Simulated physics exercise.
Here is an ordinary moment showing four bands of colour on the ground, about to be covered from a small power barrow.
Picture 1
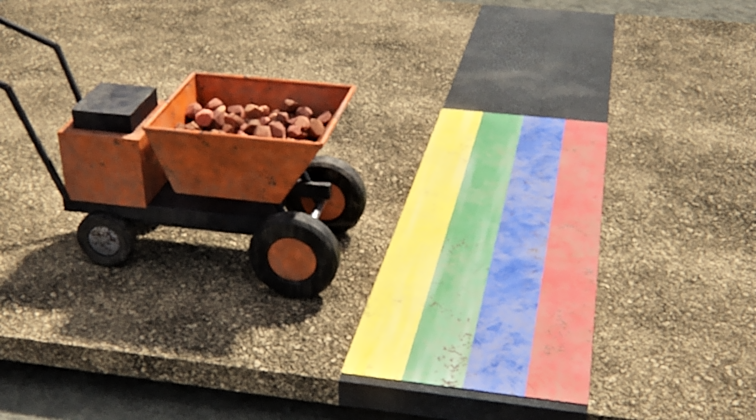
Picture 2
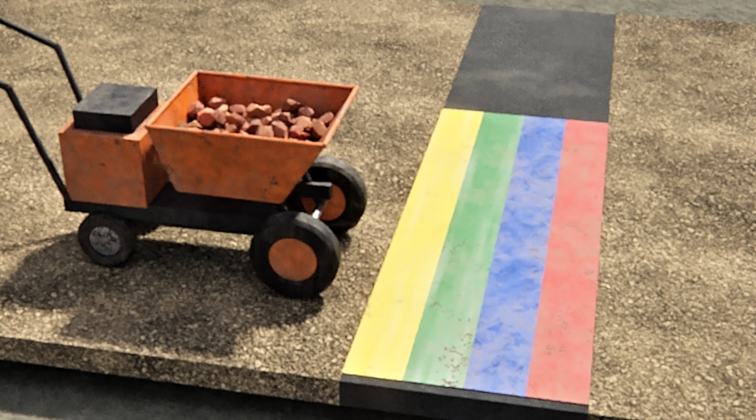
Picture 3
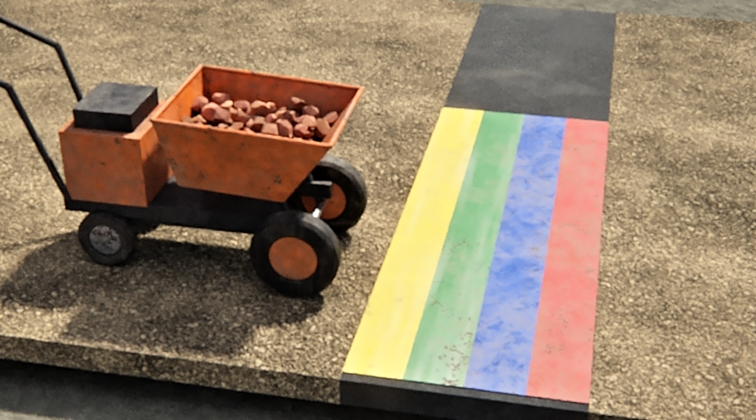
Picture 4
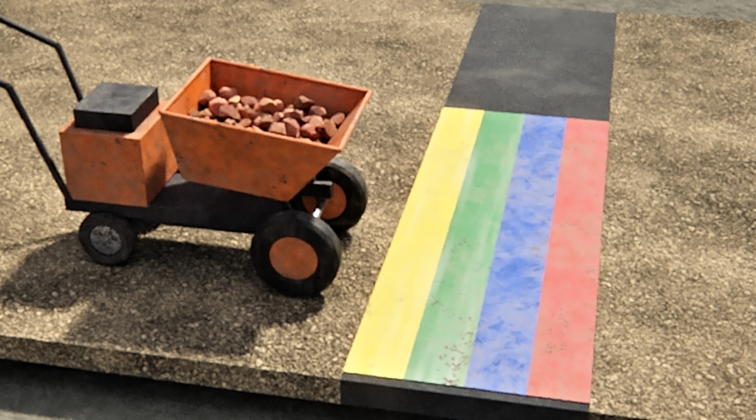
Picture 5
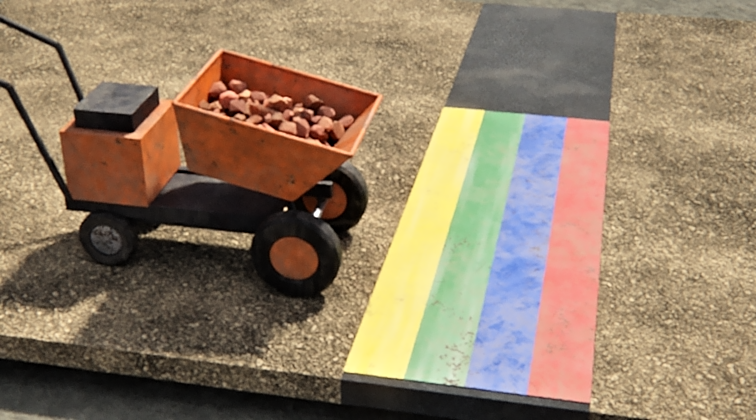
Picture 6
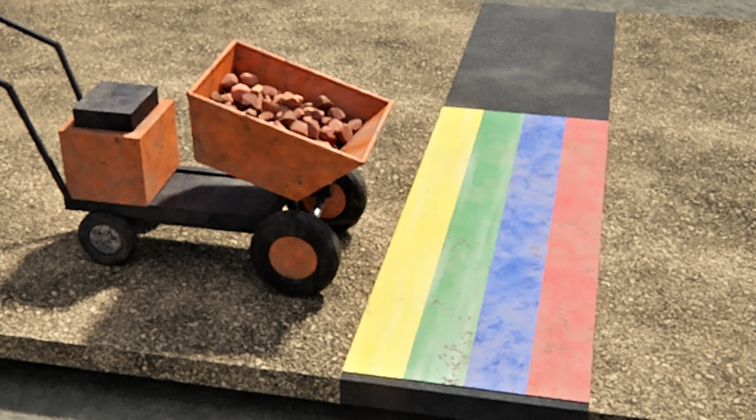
A small orange barrow loaded with reddish rubble stood left of yellow, green, blue and red strips on the ground, and its skip slowly tilted toward them while the wheels stayed put.
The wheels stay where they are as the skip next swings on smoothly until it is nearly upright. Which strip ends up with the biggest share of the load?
The green strip.
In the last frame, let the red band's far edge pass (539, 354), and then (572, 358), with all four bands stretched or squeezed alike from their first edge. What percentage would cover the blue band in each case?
Close to 30 percent, and close to 30 percent.
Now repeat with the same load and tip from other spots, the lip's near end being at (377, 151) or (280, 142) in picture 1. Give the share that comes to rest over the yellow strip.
Result: Try 1 = 0 %, try 2 = 30 %.
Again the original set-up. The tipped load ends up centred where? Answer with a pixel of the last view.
Resting centre, last picture - approx. (483, 273).
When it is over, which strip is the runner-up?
Number two is that blue strip.
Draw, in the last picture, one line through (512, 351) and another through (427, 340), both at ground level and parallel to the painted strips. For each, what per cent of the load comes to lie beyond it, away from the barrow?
Some 10 and some 70 per cent, respectively.
Just after the last frame, skip tipped steeply; every one in the skip.
A moment on, skip tipped right over; the larger part in the skip; about a tenth over the green strip; just a few over the blue strip.
Further on, skip tipped right over; roughly a third in the skip; roughly a third over the green strip; roughly a quarter over the blue strip; about a tenth over the red strip; just a few off the paint.
When it is over, skip tipped right over; roughly a quarter in the skip; just a few over the yellow strip; roughly a third over the green strip; roughly a quarter over the blue strip; about a tenth over the red strip; just a few off the paint.
